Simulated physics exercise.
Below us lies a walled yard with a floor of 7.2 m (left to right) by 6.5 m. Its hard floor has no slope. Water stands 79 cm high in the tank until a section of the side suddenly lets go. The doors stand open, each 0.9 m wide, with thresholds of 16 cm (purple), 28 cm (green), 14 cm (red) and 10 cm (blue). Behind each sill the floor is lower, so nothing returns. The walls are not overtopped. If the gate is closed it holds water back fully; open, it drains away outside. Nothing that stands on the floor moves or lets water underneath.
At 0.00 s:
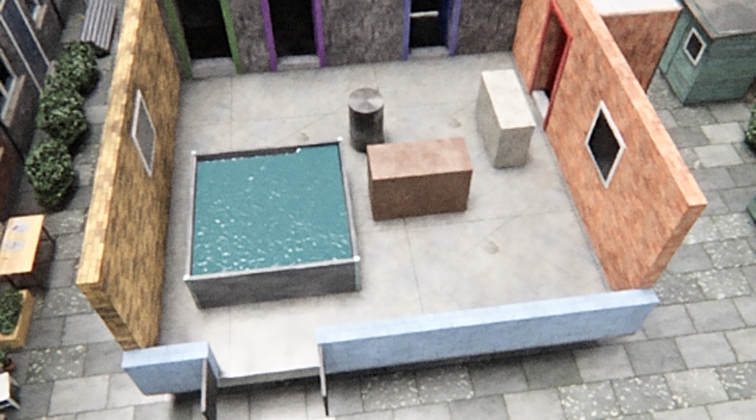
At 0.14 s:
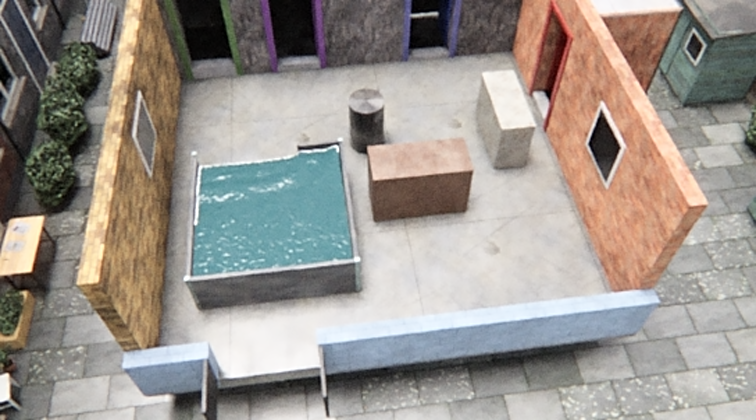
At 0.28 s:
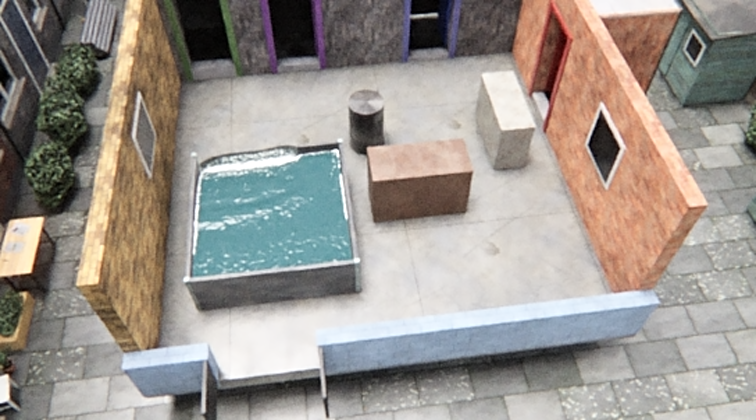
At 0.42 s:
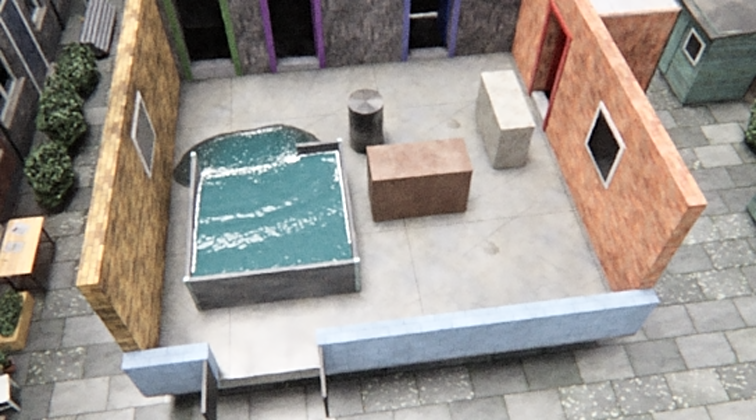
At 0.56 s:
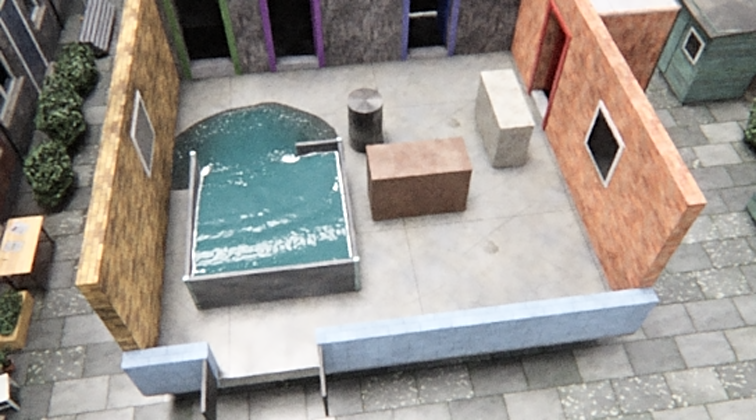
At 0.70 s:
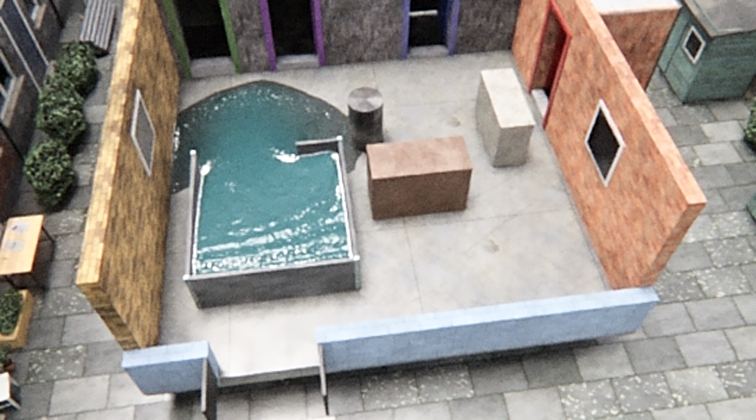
Green-blue water pours from the far side of a square tank and spreads across the yard floor.
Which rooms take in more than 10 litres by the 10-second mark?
The water let in: At the purple door it goes over the limit; at the green door it goes over the limit; at the red door it exceeds the limit; at the blue door it goes over the limit.
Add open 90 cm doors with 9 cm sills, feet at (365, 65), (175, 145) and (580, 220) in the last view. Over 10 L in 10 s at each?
In that order: Past it, past it, under.
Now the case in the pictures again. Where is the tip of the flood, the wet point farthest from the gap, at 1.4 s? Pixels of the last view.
At about (360, 64).
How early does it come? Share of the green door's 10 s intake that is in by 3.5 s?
Some 95 per cent by then.
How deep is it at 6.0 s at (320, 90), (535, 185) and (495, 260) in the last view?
Roughly 16, 4 and 2 cm, in turn.
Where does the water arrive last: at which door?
The red one.
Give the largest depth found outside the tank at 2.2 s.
Up to some 56 cm.
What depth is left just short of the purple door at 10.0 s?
About 9.0 cm.
After 1.4 s water covers 30 % of the floor and is deepest (57 cm) near (189, 80); purple door 32 cm at the sill, 20 L in, green door 46 cm at the sill, 12 L in, red door not reached, blue door not reached.
After 2.2 s water covers 30 % of the floor and is deepest (56 cm) near (206, 78); purple door 36 cm at the sill, 93 L in, green door 55 cm at the sill, 115 L in, red door not reached, blue door 6 cm at the sill, 0 L in.
After 3.5 s water covers 50 % of the floor and is deepest (36 cm) near (206, 78); purple door 28 cm at the sill, 202 L in, green door 36 cm at the sill, 244 L in, red door not reached, blue door 9 cm at the sill, 0 L in.
After 6.0 s water covers 75 % of the floor and is deepest (26 cm) near (504, 86); purple door 18 cm at the sill, 238 L in, green door 21 cm at the sill, 257 L in, red door 19 cm at the sill, 47 L in, blue door 9 cm at the sill, 0 L in.
After 10.0 s water covers 100 % of the floor and is deepest (16 cm) near (536, 322); purple door 9 cm at the sill, 241 L in, green door 10 cm at the sill, 257 L in, red door 12 cm at the sill, 72 L in, blue door 15 cm at the sill, 53 L in.
